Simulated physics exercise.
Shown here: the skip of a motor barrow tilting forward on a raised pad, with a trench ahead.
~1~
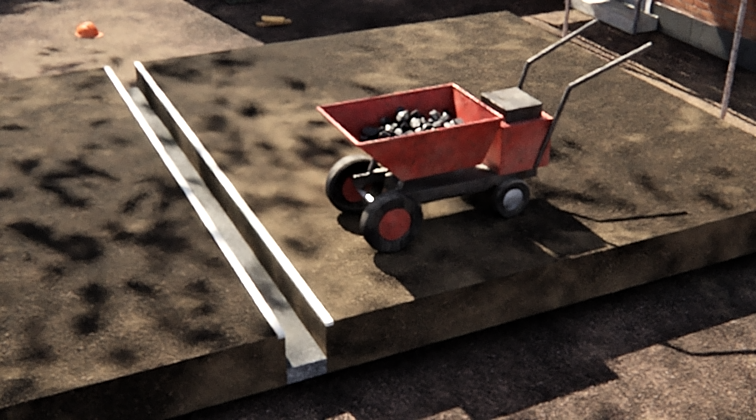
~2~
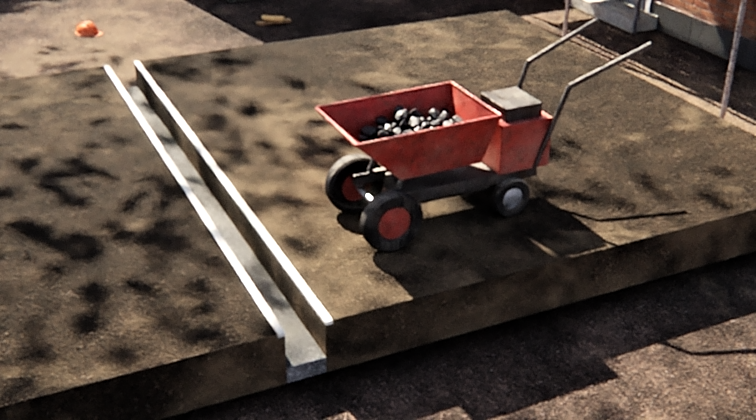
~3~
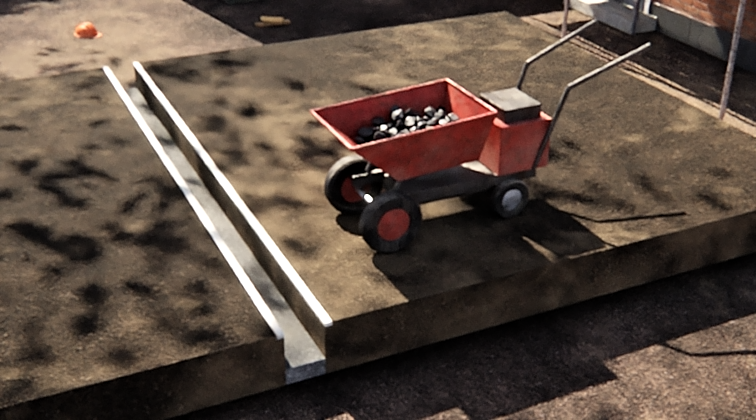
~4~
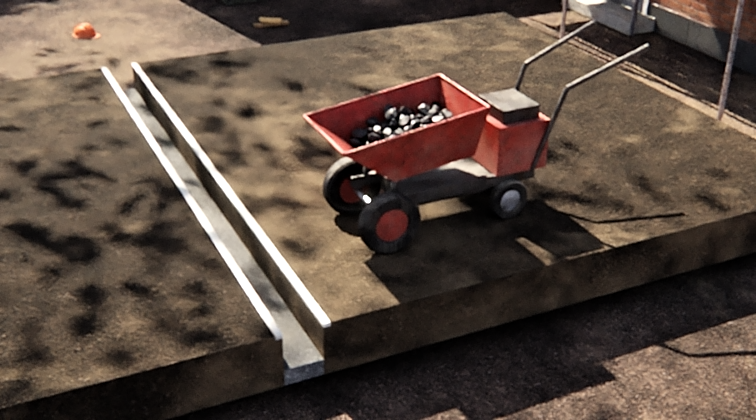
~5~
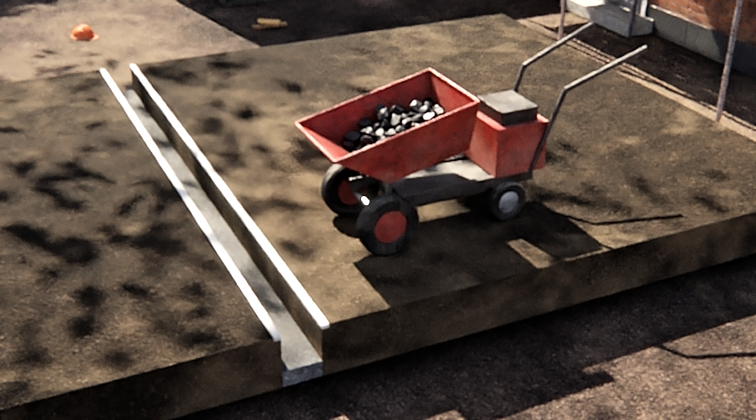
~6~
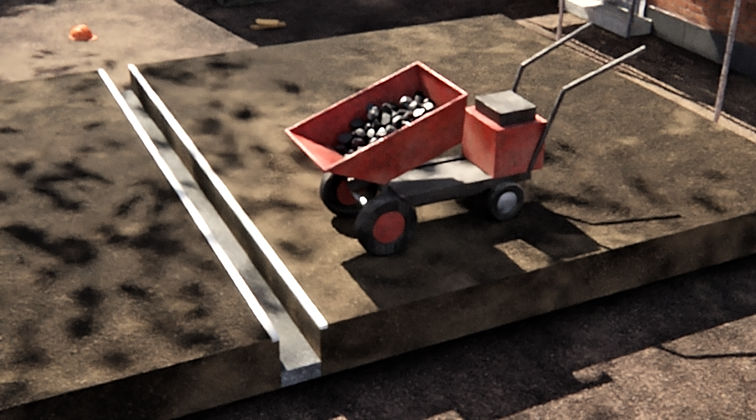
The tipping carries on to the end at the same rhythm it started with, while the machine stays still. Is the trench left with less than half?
No, I expect the load to largely find the trench.
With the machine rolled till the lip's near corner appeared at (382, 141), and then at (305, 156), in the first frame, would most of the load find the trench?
The first place leaves the greater portion between the edges, the second place the lesser portion.
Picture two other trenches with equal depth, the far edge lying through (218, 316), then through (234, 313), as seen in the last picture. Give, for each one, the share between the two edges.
First try: About 100 %; second try: About 100 %.
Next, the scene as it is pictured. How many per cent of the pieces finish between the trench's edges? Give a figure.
About 95 in every hundred pieces.
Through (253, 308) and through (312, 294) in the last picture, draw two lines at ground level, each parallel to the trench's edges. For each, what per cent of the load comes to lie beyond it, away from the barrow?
10 and 100 in a hundred.
Just after the last frame, skip tipped steeply; every one in the skip.
A moment on, skip tipped steeply; the larger part in the skip; just a few short of the trench; roughly a quarter in or heaped over the trench; just a few falling.
Further on, skip tipped right over; just a few short of the trench; almost all in or heaped over the trench; about a tenth beyond it.
When it is over, skip tipped right over; just a few short of the trench; almost all in or heaped over the trench; about a tenth beyond it.
